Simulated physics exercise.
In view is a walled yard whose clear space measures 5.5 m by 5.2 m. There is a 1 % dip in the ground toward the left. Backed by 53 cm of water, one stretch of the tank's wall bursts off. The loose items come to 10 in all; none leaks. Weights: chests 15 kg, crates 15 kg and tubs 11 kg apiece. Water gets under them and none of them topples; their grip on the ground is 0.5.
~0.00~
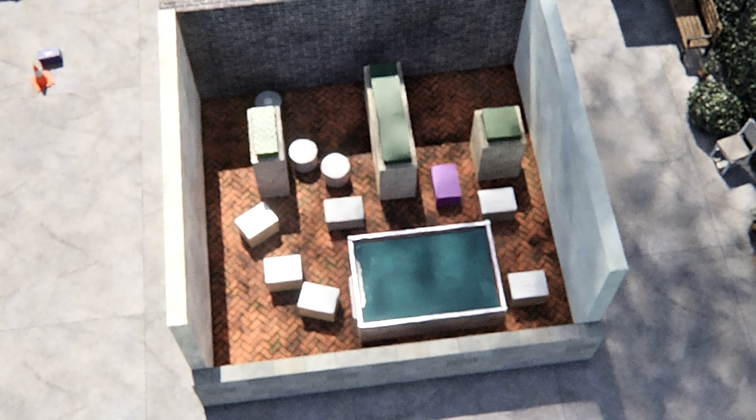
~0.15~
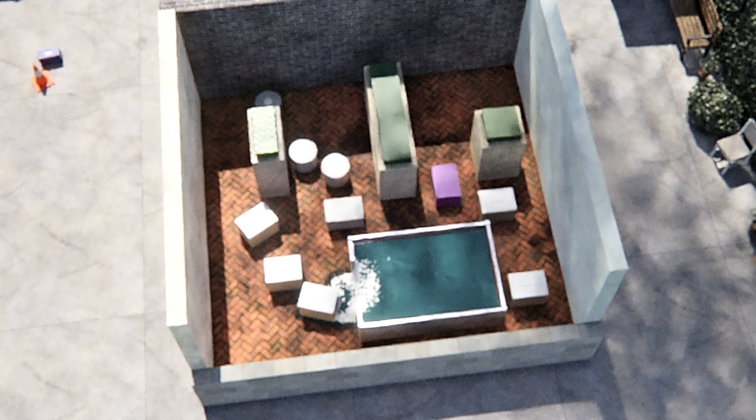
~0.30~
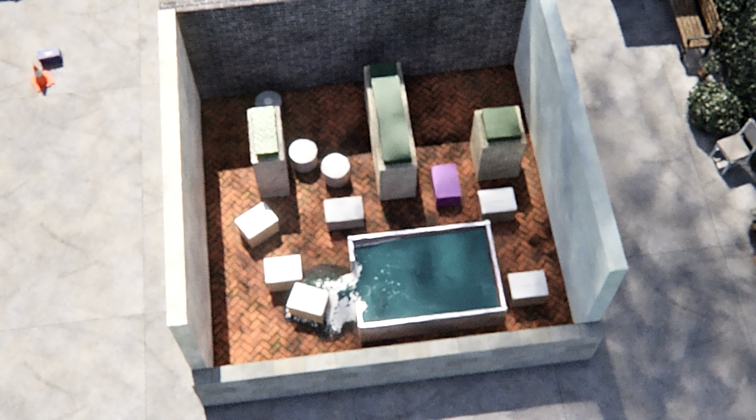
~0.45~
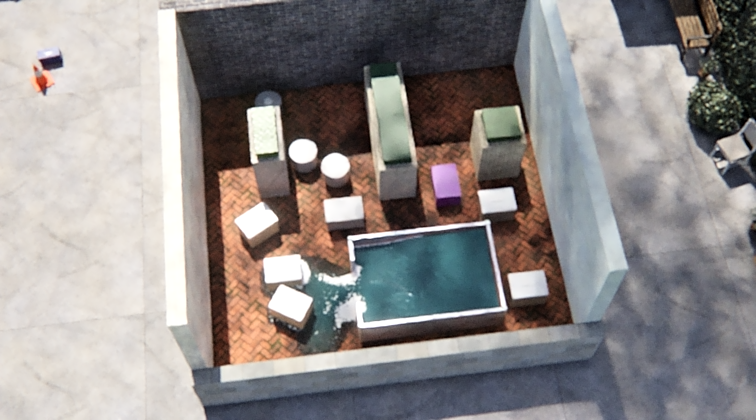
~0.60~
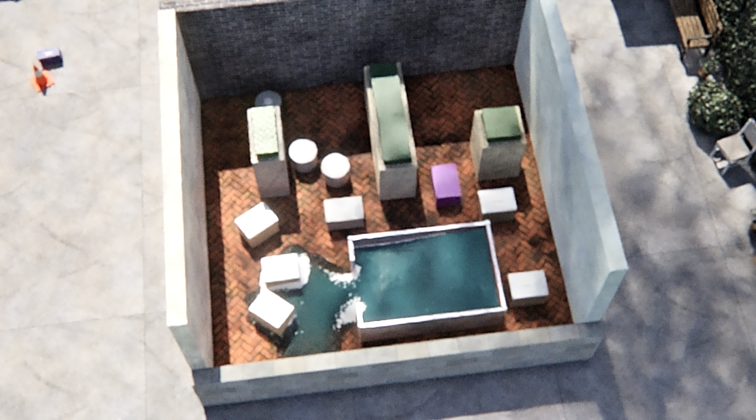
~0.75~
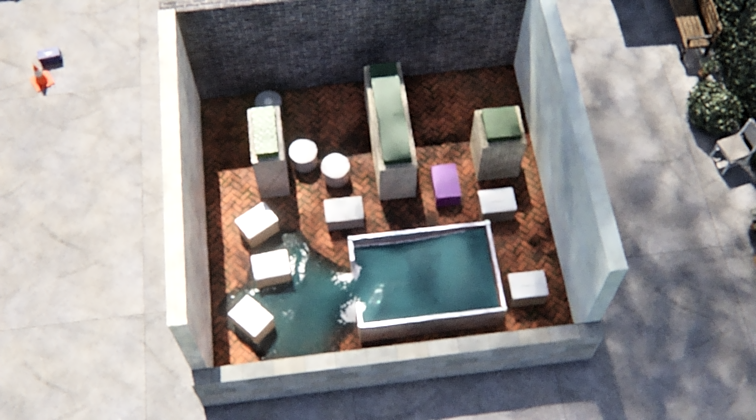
Water bursts from the tank's left side and spreads across the bricks, pushing two pale crates left.
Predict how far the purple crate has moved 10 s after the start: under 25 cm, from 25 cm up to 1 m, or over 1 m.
Its displacement will be small.
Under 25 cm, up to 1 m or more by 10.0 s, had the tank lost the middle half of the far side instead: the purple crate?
Under that change, the purple crate covers a big distance.
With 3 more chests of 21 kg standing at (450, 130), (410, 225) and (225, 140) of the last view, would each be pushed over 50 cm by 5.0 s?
Within it, within it, beyond it.
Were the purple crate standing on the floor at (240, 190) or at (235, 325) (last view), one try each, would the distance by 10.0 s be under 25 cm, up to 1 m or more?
Run one, it gets swept far; run two, it gets swept far.
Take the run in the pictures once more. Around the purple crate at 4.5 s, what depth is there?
Depth approx. 0 cm.
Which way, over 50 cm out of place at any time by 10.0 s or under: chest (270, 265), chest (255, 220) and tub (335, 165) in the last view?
In sequence - crossed the line; crossed the line; crossed the line.
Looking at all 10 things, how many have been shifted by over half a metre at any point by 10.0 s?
The number is 6.
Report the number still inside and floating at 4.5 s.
The number is 3.
After 2.0 s the purple crate is near (446, 181), 0.0 m from its start, aground; 2 afloat.
After 4.5 s the purple crate is near (446, 181), 0.0 m from its start, aground; 3 afloat.
After 7.0 s the purple crate is near (446, 181), 0.0 m from its start, aground; 5 afloat.
After 10.0 s the purple crate is near (446, 181), 0.0 m from its start, aground; 5 afloat.
